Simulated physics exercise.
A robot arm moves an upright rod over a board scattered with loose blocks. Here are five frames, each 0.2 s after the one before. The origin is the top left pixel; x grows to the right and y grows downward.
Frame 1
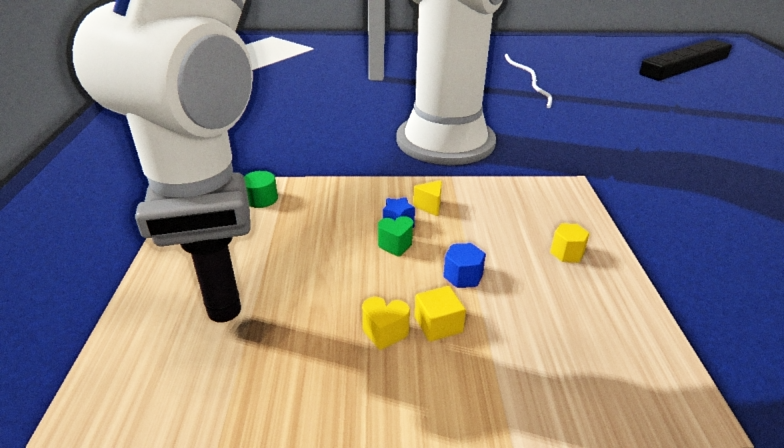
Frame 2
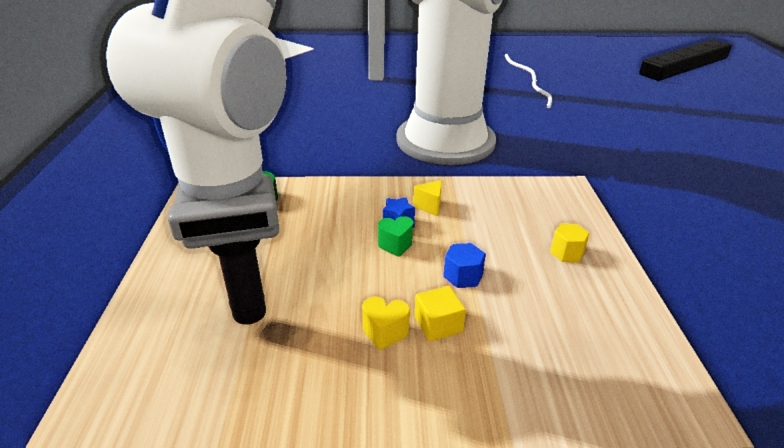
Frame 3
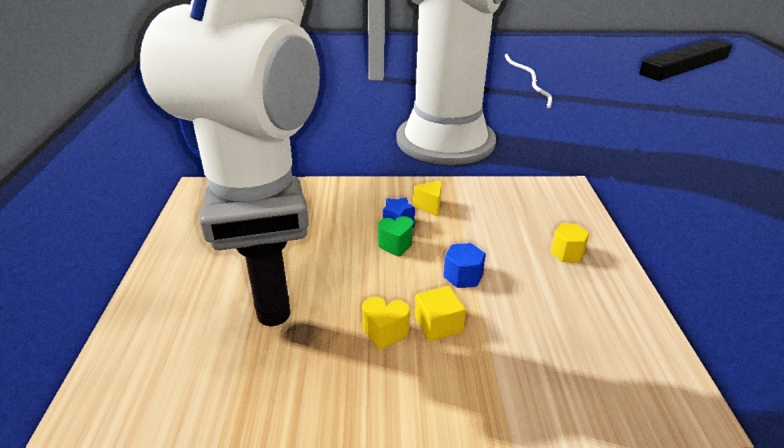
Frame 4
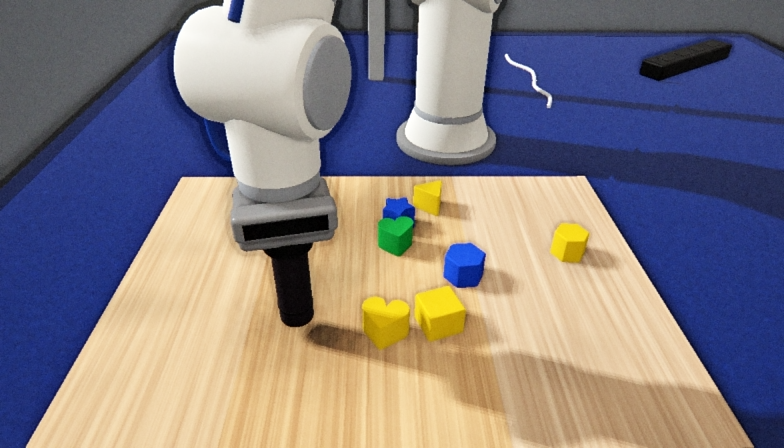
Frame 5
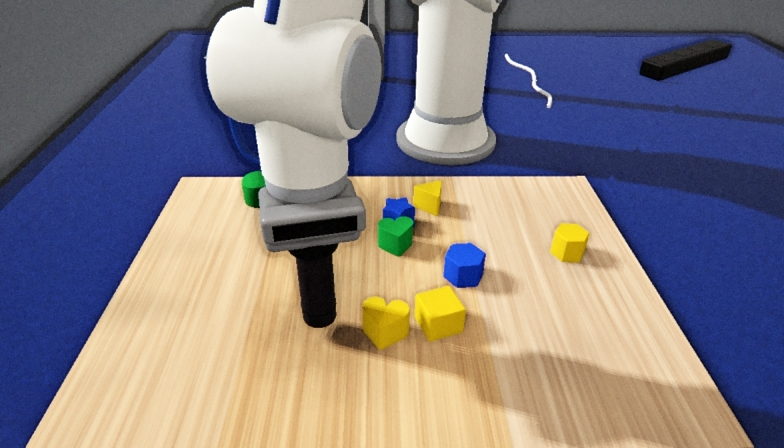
A robot arm holding a black upright rod glides steadily rightward over the left part of a wooden board, passing in front of a green cylinder, while the scattered yellow, blue and green blocks stay still.
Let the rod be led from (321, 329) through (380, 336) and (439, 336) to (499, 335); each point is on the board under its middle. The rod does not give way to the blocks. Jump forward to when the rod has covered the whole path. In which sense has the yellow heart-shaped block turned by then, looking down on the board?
I'd predict that, seen from above, the yellow heart-shaped block rotates clockwise.
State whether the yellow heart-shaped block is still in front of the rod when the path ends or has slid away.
The rod still pushes it.
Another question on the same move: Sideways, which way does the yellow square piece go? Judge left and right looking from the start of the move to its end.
Facing from start to end, it will go to the left.
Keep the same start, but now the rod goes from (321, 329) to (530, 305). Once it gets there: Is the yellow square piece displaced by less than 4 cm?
I'd say no.
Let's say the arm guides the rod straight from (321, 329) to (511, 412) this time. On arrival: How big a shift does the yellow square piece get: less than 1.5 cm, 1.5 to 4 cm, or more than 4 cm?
Shift: Under 1.5 cm.
What follows on the original path. One third of the way, rod at (380, 324); yellow heart-shaped block at (418, 314), turned 15° clockwise; yellow square piece at (454, 301), turned 30° anticlockwise.
Two thirds of the way, rod at (441, 324); yellow heart-shaped block at (478, 319), turned 35° clockwise; yellow square piece at (488, 292), turned 45° anticlockwise.
At the end, rod at (501, 323); yellow heart-shaped block at (536, 329), turned 80° clockwise; yellow square piece at (496, 287), turned 65° anticlockwise; blue hexagonal block still.
